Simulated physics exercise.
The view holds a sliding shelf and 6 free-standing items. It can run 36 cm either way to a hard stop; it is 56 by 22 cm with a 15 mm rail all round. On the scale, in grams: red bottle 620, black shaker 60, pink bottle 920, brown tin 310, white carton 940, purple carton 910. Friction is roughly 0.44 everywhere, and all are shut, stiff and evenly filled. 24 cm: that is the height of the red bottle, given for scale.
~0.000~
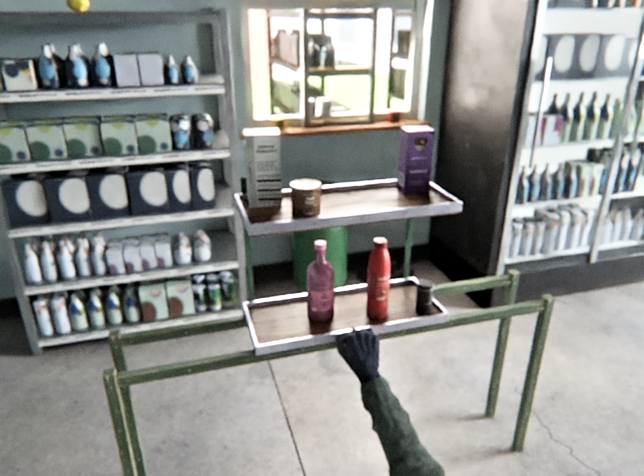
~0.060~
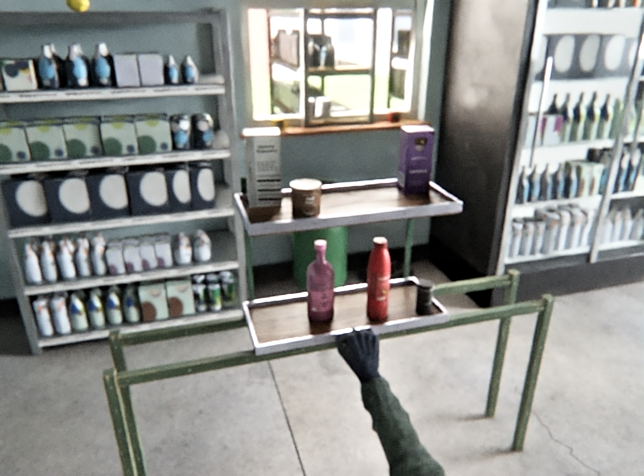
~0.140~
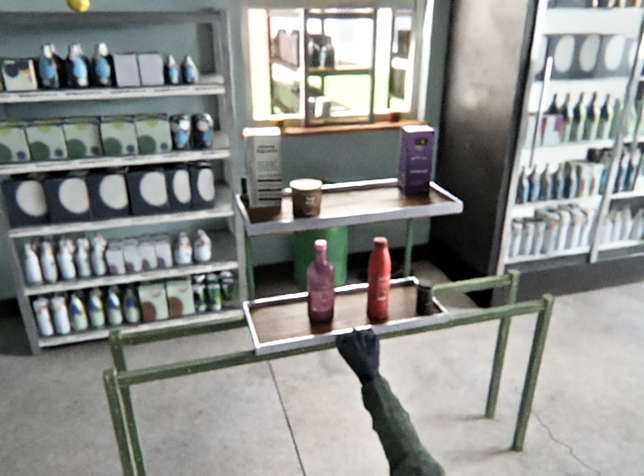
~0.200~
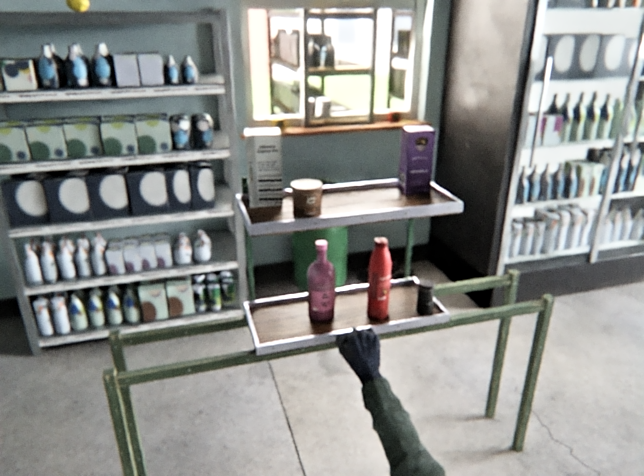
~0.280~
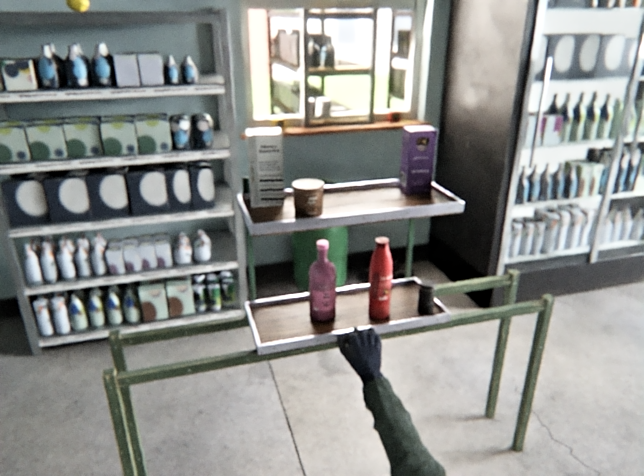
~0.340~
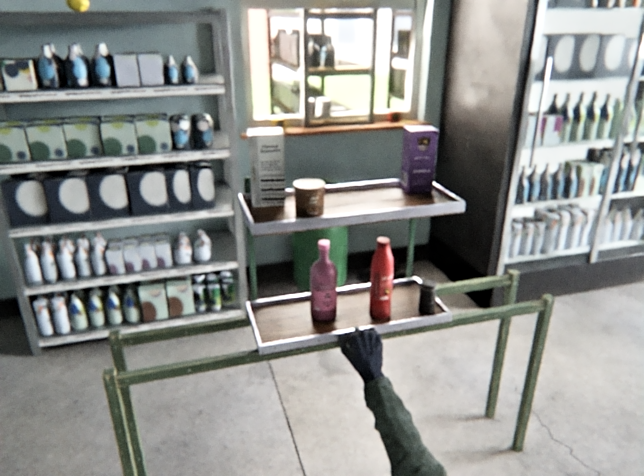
A two-tiered tray unit, with a dark-gloved hand at its lower front edge, shifts very slightly to the right, the only movement before a steady, slightly raised view of a shop. Its upper tier holds a white carton, a brown tin and a purple carton, with pink and red bottles and a small black shaker below. Stocked shelves, a bright window and green rails surround it.
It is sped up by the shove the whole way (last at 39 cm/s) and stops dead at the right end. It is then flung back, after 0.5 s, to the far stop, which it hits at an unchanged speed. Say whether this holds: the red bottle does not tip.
It holds.
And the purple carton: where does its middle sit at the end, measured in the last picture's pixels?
Resting point, approx. (293, 170) px.
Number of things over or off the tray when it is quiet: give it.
I get 0.
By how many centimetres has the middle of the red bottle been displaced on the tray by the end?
About 0 cm.
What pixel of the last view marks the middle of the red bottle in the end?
It comes to rest near (255, 297).
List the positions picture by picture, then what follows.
The first frame shows tray midway; red bottle (378, 279); black shaker (424, 297).
The second frame shows tray midway; brown tin (306, 200); white carton (263, 168).
The third frame shows tray midway; purple carton (415, 160); black shaker (425, 297).
The fourth frame shows tray midway; pink bottle (321, 280); brown tin (307, 200).
The fifth frame shows tray moved 1 cm right; white carton (266, 168); purple carton (417, 160).
The sixth frame shows tray moved 1 cm right; red bottle (382, 278); black shaker (427, 297).
Around 1.84 s, tray moved 35 cm right.
Around 2.94 s, tray moved 34 cm right.
Around 5.34 s, tray moved 10 cm left.
Around 6.24 s, tray moved 36 cm left; red bottle at 9° to upright near (249, 296).
Finally (7.7 s), all 6 still in place (within 5 cm). In the last view, red bottle near (255, 297).
